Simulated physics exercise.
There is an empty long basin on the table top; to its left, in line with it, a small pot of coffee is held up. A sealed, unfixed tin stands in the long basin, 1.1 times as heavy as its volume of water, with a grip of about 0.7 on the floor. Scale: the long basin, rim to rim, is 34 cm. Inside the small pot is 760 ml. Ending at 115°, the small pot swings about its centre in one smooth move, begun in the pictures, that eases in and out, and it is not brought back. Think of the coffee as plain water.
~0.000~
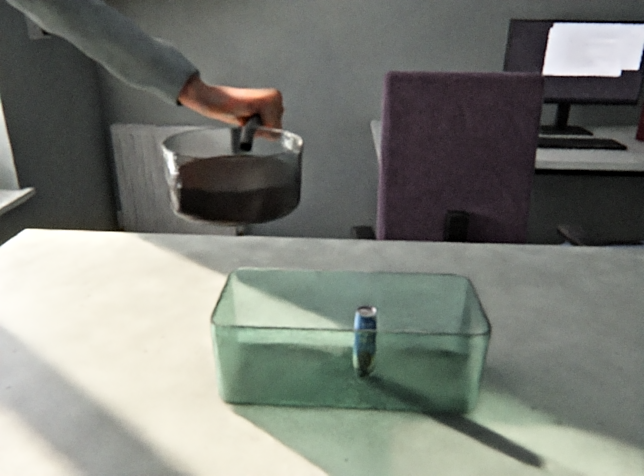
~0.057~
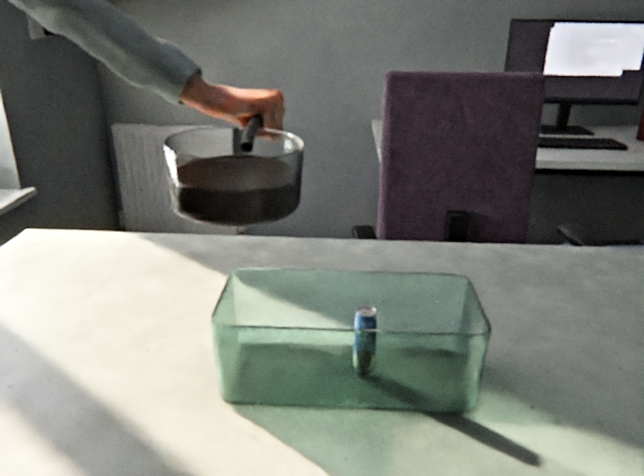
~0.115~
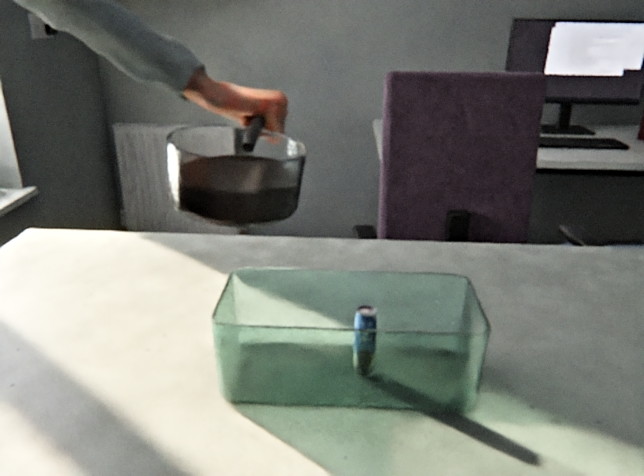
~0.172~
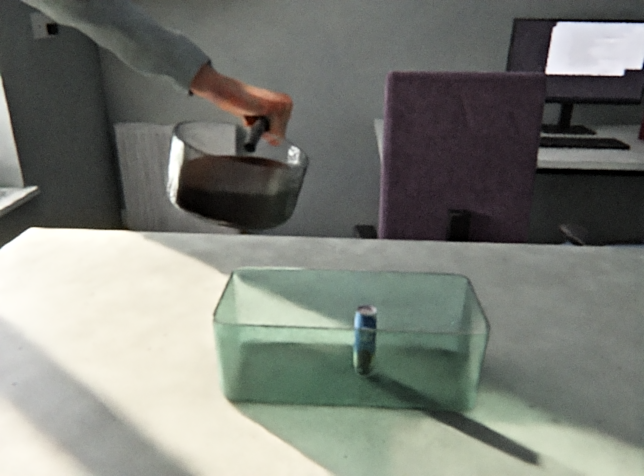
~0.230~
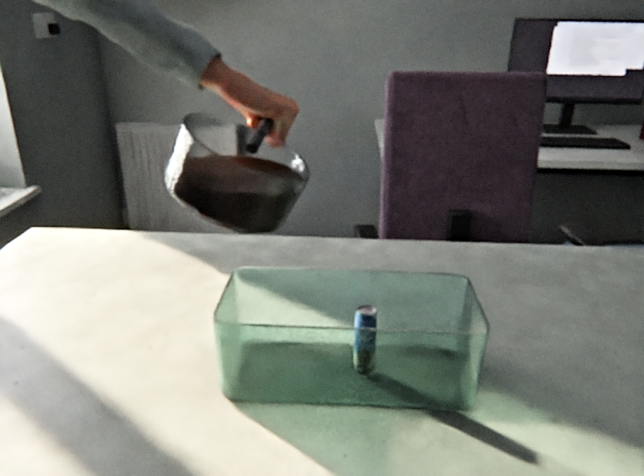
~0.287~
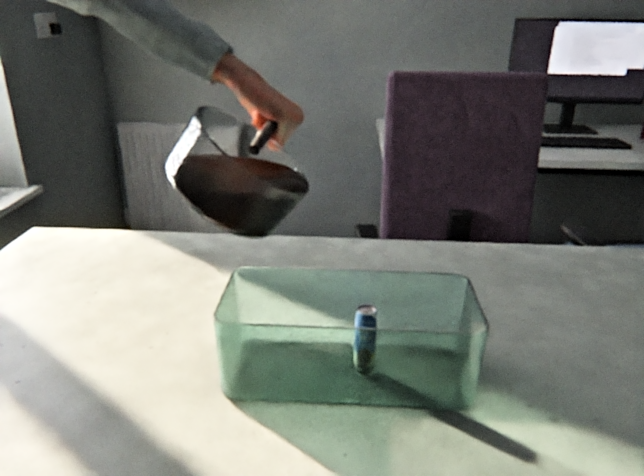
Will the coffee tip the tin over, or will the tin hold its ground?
It keels over.
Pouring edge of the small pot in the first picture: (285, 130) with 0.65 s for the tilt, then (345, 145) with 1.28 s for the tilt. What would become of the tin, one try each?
In the first try it remains standing; in the second it remains standing.
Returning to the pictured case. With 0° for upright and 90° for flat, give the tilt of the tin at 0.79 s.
Tilt: Around 20°.
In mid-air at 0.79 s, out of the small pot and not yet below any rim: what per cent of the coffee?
Around 8 per cent of the liquid is in flight.
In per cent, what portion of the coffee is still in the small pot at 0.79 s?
4 per cent or thereabouts.
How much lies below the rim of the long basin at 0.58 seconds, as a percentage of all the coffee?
Some 32 per cent.
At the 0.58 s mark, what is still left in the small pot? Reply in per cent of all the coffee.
Some 24 % of it is still there.
After 0.58 s the tilt is 100° and 23 per cent is still to pour; the tin stands where it began.
After 0.79 s the tilt is 115° and 4 per cent is still to pour; the tin leans 18°.
After 1.01 s the tilt is 115° and 0 per cent is still to pour; the tin lies on its side.
After 1.25 s the tilt is 115° and 0 per cent is still to pour; the tin lies on its side.
In the end the tin lies on its side.
